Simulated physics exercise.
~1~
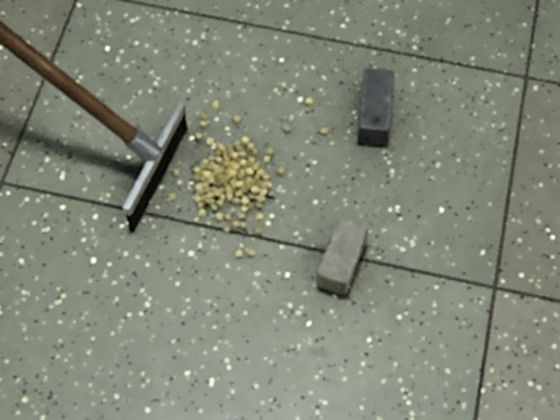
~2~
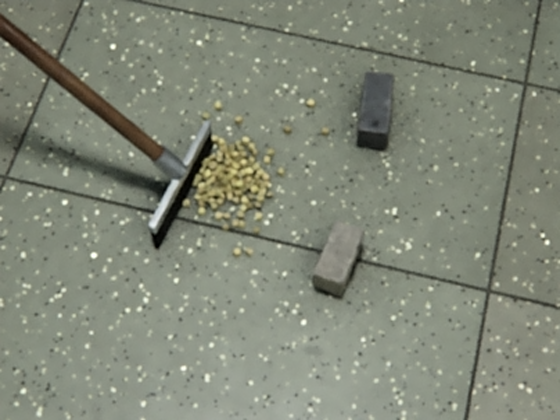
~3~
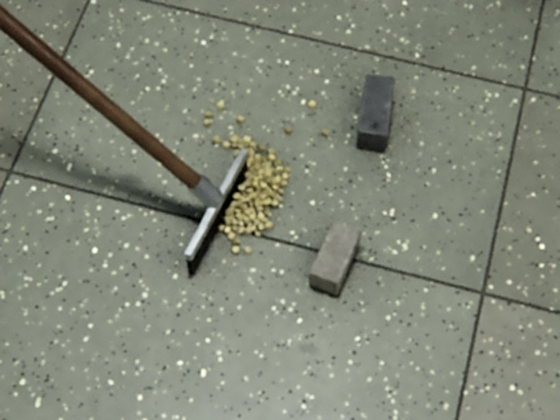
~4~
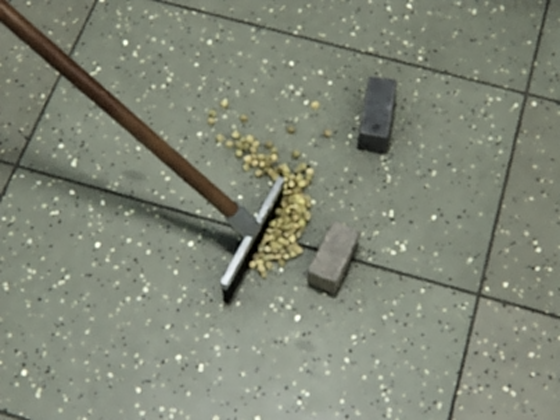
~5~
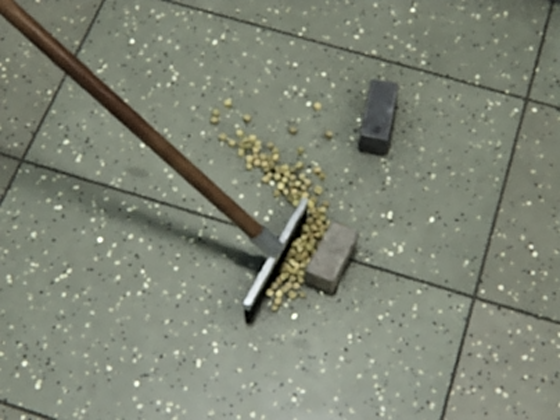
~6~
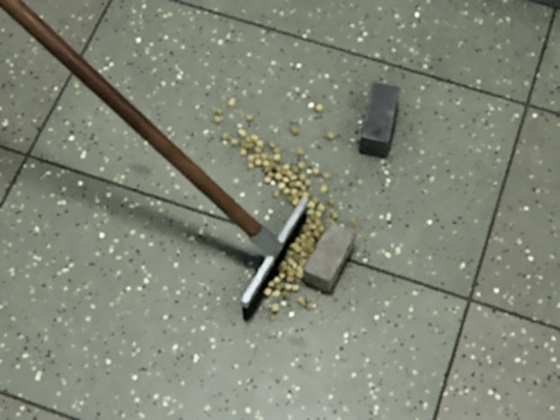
The clip shows a squeegee with a wooden handle pushing a pile of small yellowish pieces right and down across a speckled tiled floor toward a gray block, stopping with most pieces bunched or trailing before it, a few slipping around its near side, and a darker block standing apart.
